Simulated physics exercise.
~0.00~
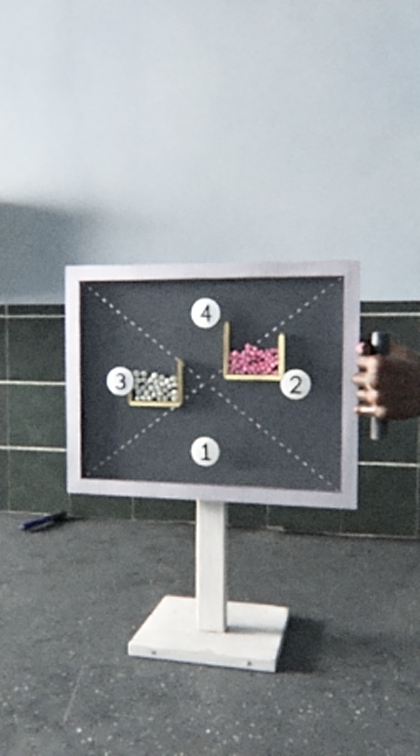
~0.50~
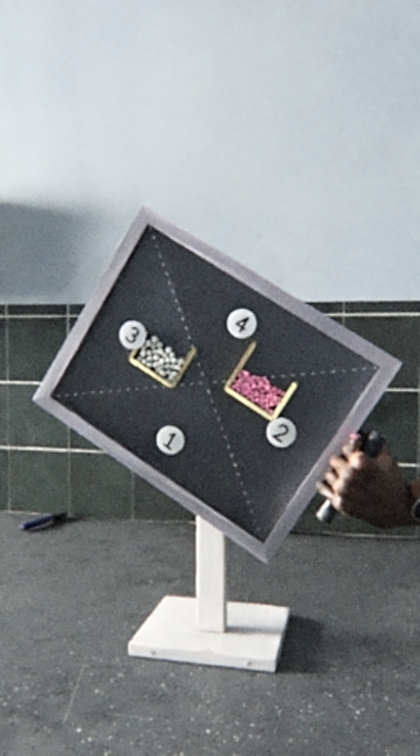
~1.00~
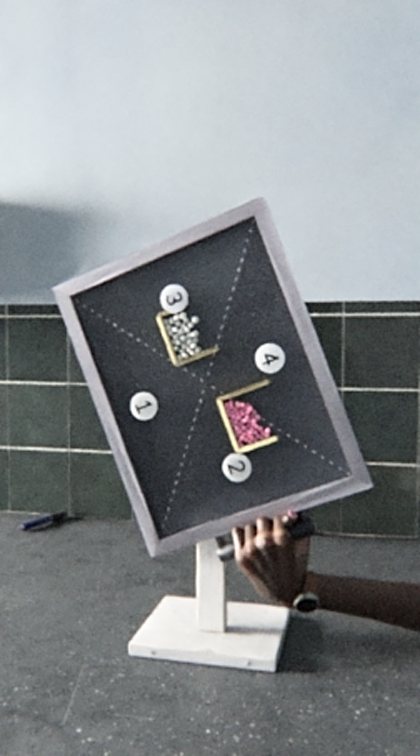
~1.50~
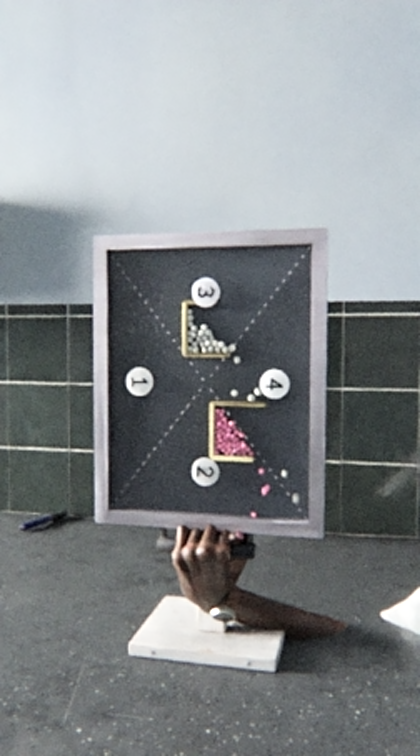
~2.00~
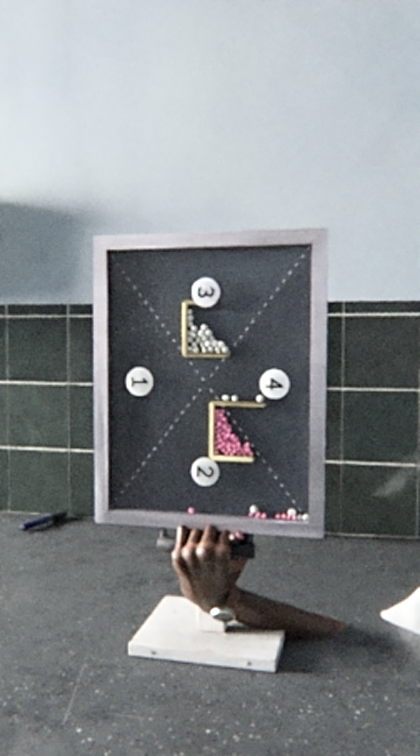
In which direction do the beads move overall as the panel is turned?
The beads move down, with some spilling out of the holders and dropping to the bottom edge of the panel.
